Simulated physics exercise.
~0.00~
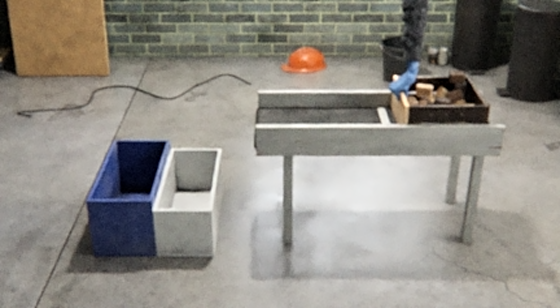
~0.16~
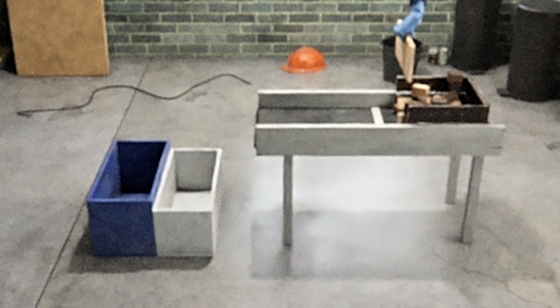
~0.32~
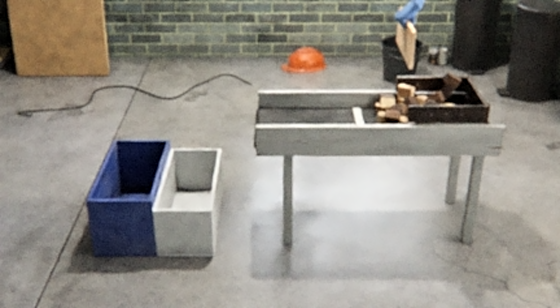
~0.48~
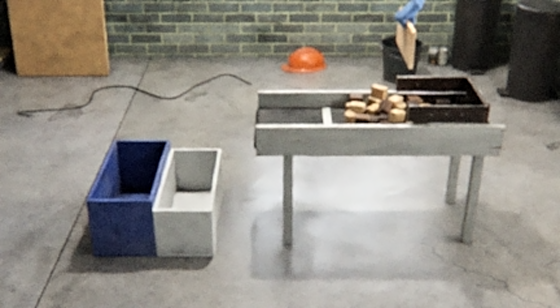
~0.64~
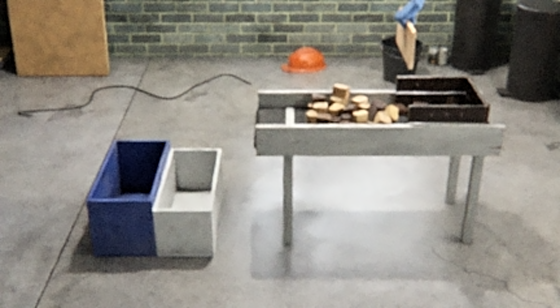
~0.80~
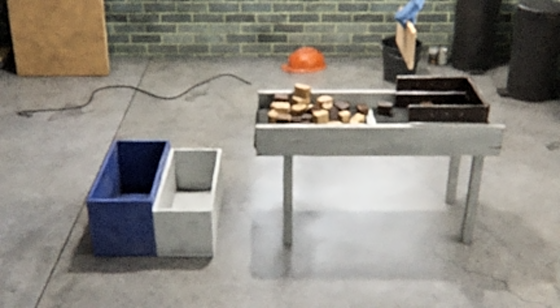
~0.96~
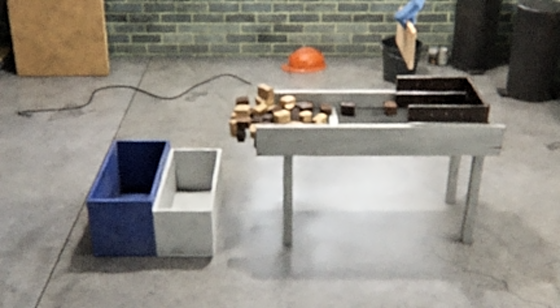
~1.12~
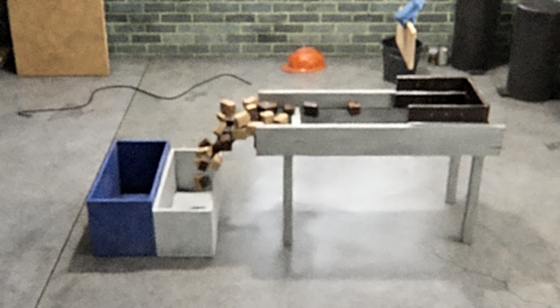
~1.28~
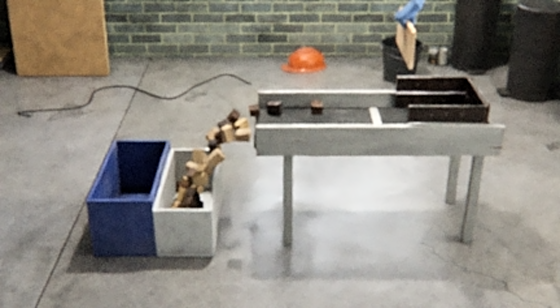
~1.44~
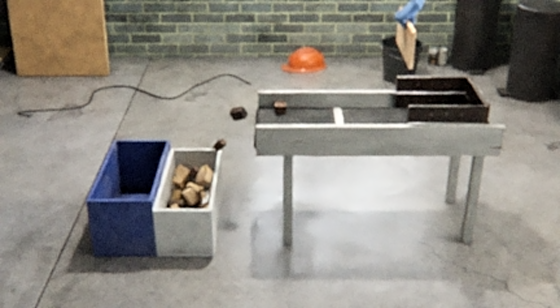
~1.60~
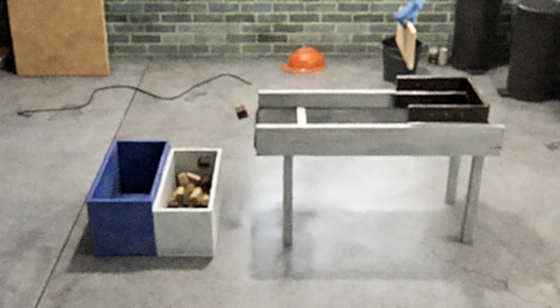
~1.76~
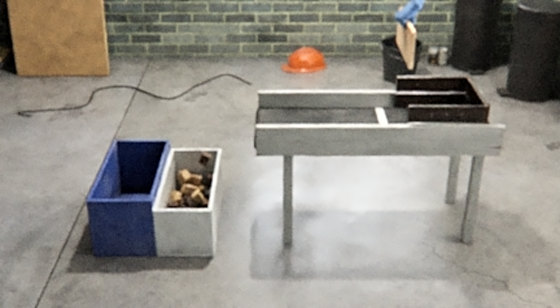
In a workshop with a green brick wall, a gate lifted from a wooden pen and a belt carried a pile of wooden blocks left, tipping them off its end into the white box, while the blue tote beside it stayed empty.
